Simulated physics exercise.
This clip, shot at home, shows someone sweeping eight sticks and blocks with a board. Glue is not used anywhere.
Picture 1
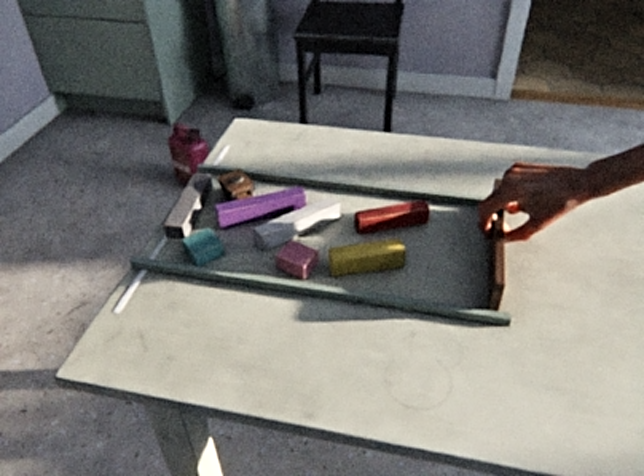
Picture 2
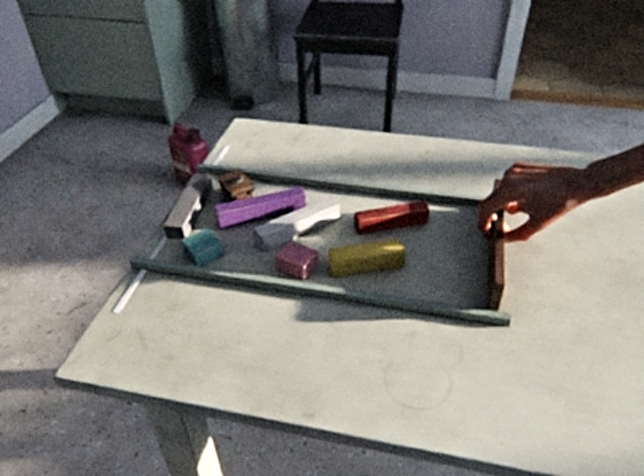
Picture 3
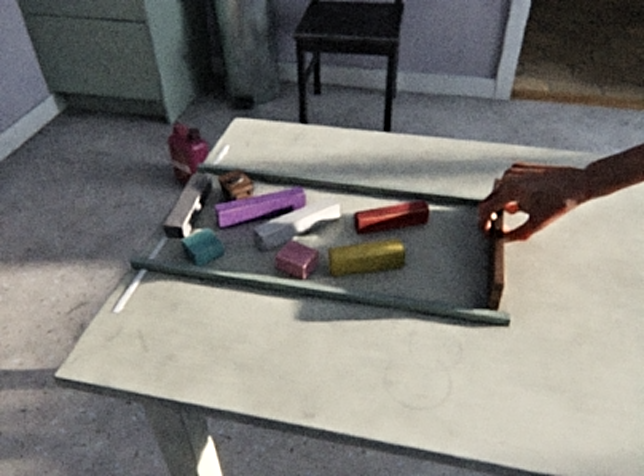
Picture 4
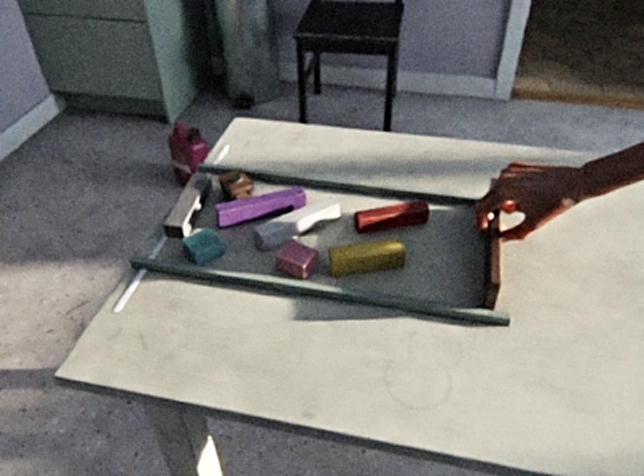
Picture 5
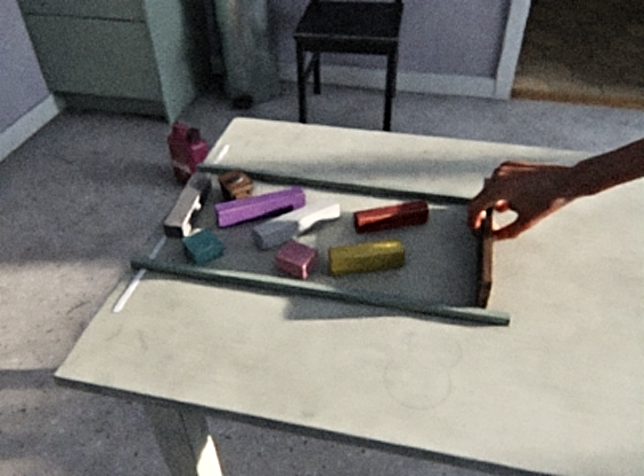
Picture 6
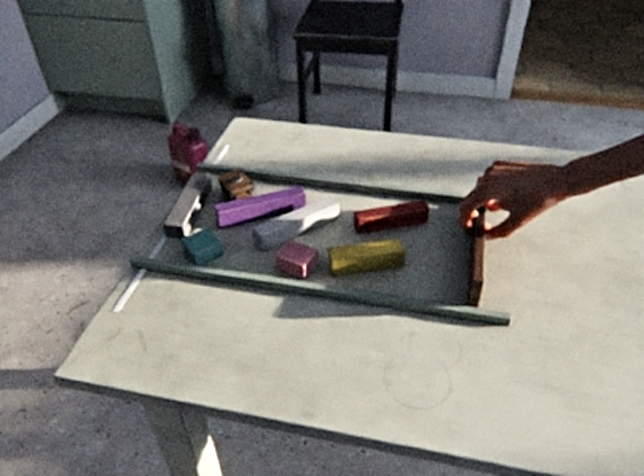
The clip shows a hand holding an upright board at the right end of a railed area on a table, staying nearly still, then sliding the board slightly left while the coloured sticks and blocks between the rails remain in place.
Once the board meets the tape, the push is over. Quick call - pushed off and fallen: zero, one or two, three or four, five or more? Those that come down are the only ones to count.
Call: Five or more.
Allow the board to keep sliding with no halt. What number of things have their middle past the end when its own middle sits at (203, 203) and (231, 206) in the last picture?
It would be 4 and 1.
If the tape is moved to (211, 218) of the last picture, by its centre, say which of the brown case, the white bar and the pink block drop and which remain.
Well, the brown case comes off, the white bar stays where it is, and the pink block? It stays where it is.
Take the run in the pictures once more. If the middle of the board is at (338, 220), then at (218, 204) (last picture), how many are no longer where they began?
So 4, and at the other place 8.
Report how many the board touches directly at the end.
Contact count: 1.
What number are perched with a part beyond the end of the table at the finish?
Answer: 1.
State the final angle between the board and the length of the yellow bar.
I'd say it's about 0° out of line.
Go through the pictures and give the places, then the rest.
Grey bar (190, 205); turquoise block (203, 247); brown case (237, 189); board (496, 241); tape (181, 215), in the first picture.
Turquoise block (203, 247); purple bar (262, 207), in the second picture.
Brown case (237, 189); red stick (392, 217), in the third picture.
Grey bar (190, 205); yellow bar (366, 257), in the fourth picture.
Turquoise block (203, 246); board (485, 239), in the fifth picture.
Grey bar (189, 205); turquoise block (203, 246); brown case (236, 189); board (478, 238); tape (181, 214), in the sixth picture.
Soon after, none off yet; grey bar at rest near (189, 205); turquoise block at rest near (203, 246); brown case at rest near (236, 189).
Then, none off yet; grey bar tipped well over near (153, 222); turquoise block moved well along near (142, 237); brown case moved well along near (186, 176).
At rest, the number that fall off is five or more; fallen, red stick, pink block, white bar, purple bar, brown case, turquoise block and grey bar.
